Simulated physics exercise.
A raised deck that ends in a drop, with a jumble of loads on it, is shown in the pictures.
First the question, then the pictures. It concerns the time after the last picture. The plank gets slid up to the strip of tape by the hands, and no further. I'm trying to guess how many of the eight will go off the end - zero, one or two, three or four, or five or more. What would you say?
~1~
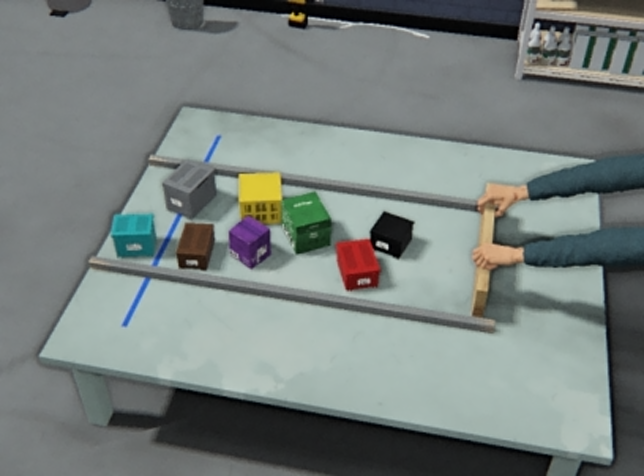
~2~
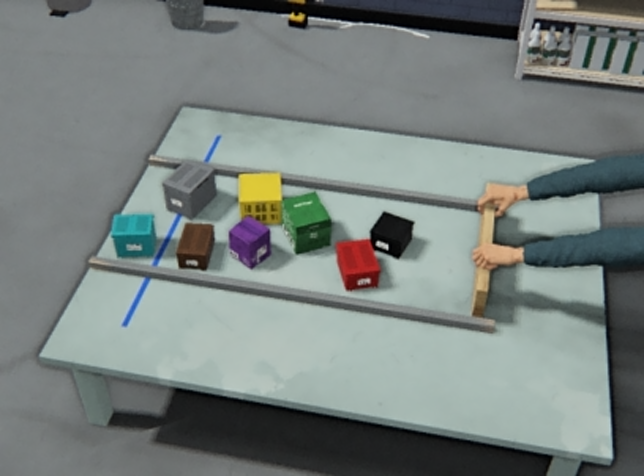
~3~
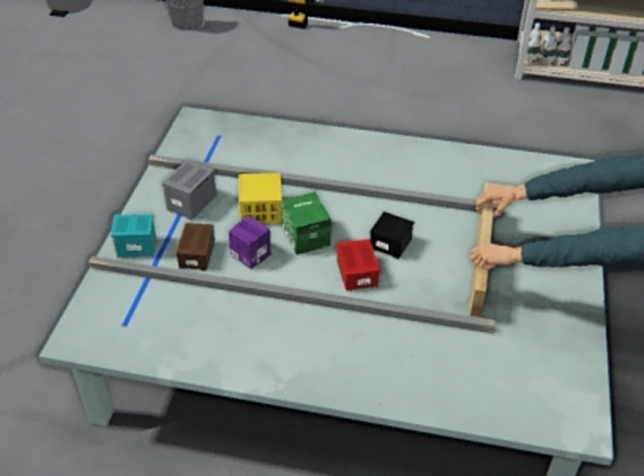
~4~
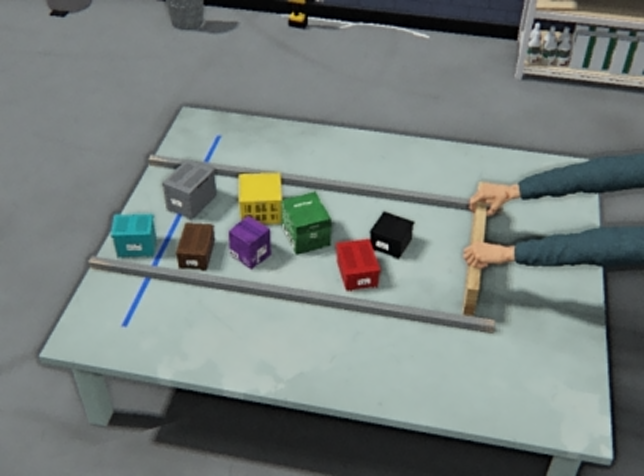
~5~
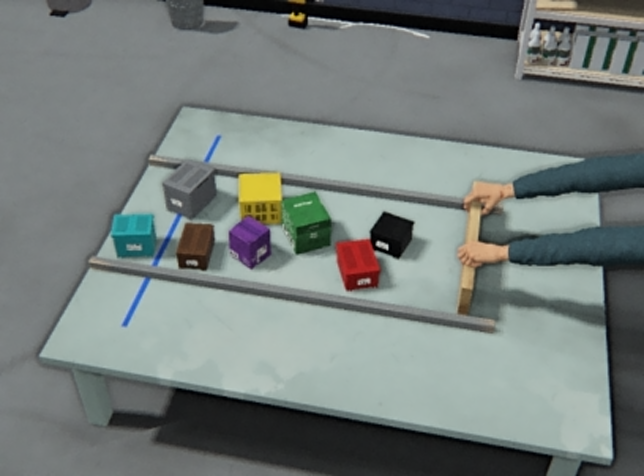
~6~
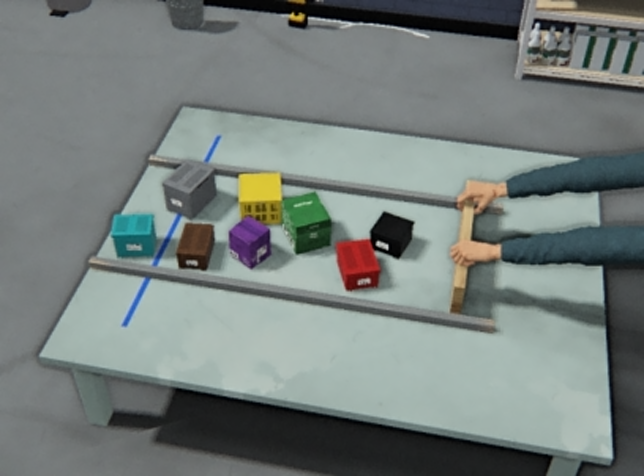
More than two but fewer than five drop off.
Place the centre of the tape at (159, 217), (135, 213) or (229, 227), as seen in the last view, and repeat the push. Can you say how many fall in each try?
You'd get 5, then 8, then 0.
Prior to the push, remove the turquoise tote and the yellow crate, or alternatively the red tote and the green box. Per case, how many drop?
The number is 2 for the first case and 2 for the second.
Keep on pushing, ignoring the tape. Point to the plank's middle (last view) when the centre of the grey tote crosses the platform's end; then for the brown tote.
Grey tote: (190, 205); brown tote: (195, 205).
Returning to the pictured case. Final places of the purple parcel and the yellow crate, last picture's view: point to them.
The purple parcel comes to rest close to (116, 227), while the yellow crate rests close to (173, 174).
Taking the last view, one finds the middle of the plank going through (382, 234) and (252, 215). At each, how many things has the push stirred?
First 2 and then 8.
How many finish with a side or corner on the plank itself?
Result: 3 in all.
A little later, none off yet; turquoise tote at rest near (135, 236); grey tote at rest near (190, 190); brown tote at rest near (196, 247).
When it is over, the number that fall off is three or four; down, brown tote, grey tote and turquoise tote.
